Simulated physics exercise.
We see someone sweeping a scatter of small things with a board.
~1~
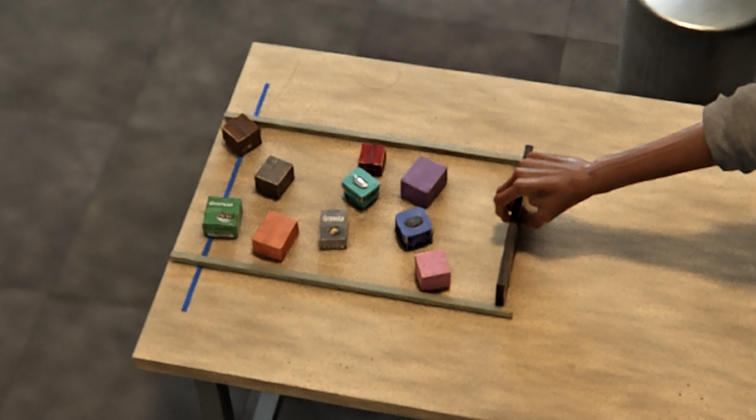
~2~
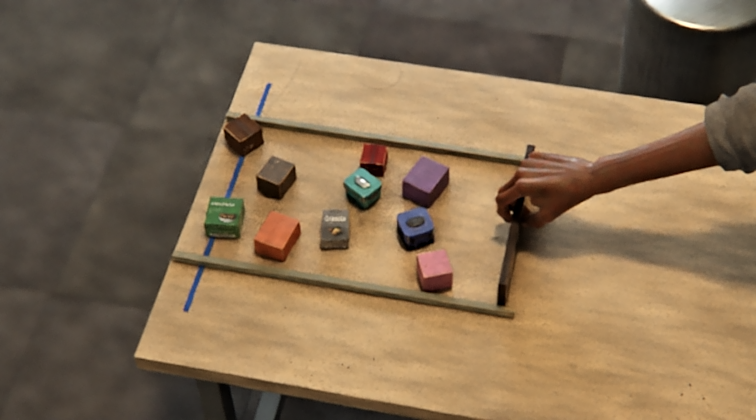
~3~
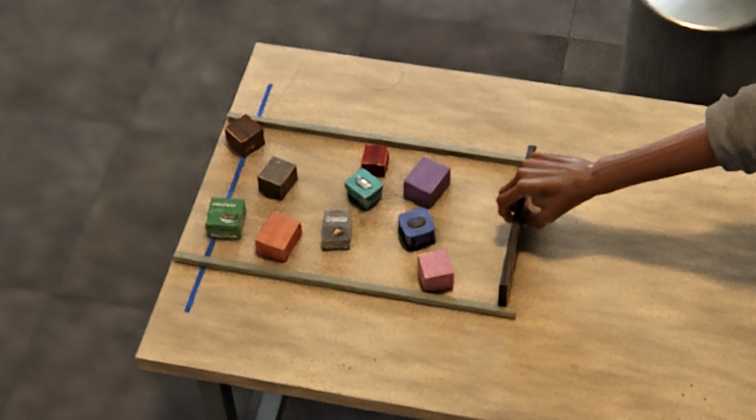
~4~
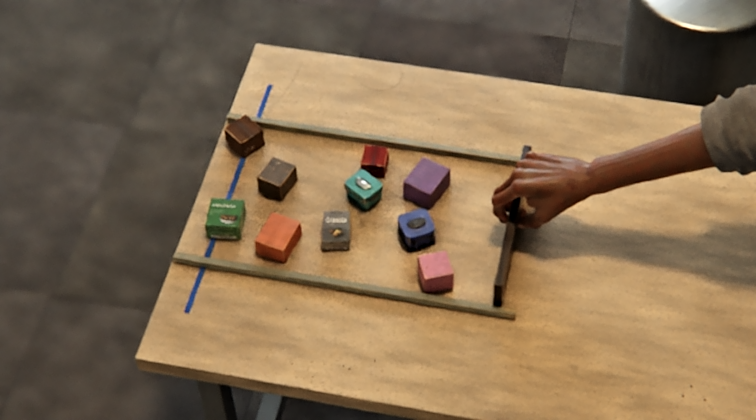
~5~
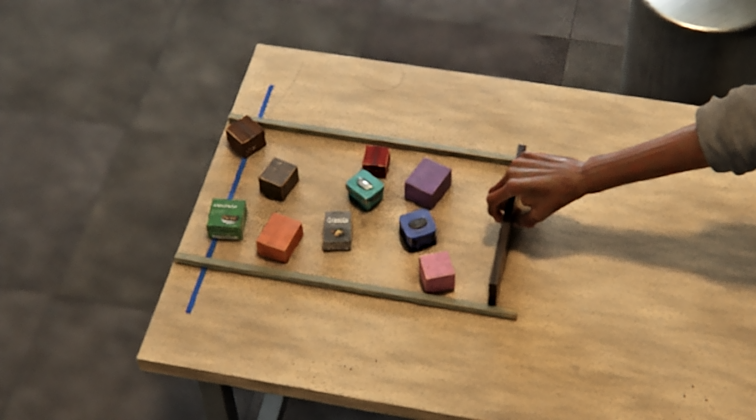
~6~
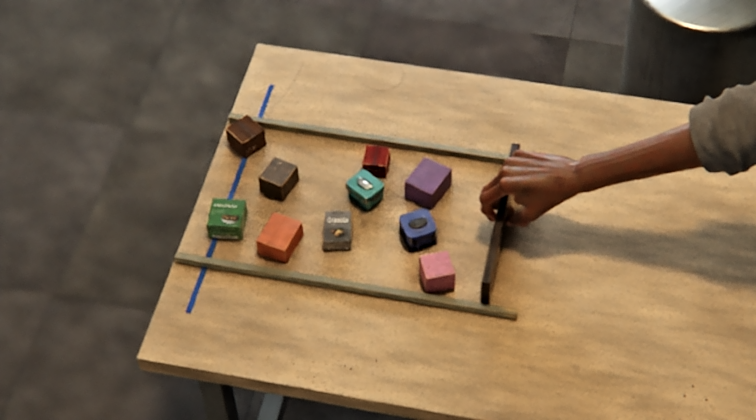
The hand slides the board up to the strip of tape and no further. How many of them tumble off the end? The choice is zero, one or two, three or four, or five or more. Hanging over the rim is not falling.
In the end the number that fall off is five or more.
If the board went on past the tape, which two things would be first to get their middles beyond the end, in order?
Earliest first: The green box, then the black block.
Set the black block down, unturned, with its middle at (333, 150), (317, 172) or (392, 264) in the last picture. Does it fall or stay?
The black block is lost; falls; tumbles off.
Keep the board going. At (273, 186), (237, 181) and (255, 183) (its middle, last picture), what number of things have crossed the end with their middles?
In that order 2, 6 and 2.
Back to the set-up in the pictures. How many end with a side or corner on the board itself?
The number is 4.
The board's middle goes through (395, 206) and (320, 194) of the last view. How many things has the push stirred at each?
5 and 9.
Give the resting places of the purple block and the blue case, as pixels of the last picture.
Near (227, 155) and (215, 190).
A little later, none off yet; brown box at rest near (246, 136); green box at rest near (227, 219); black block at rest near (279, 178).
Next, none off yet; brown box at rest near (246, 136); green box shifted a little near (208, 219); black block shifted about its own width near (250, 177).
When it is over, the number that fall off is five or more; down, turquoise case, grey box, orange block, black block, green box and brown box.
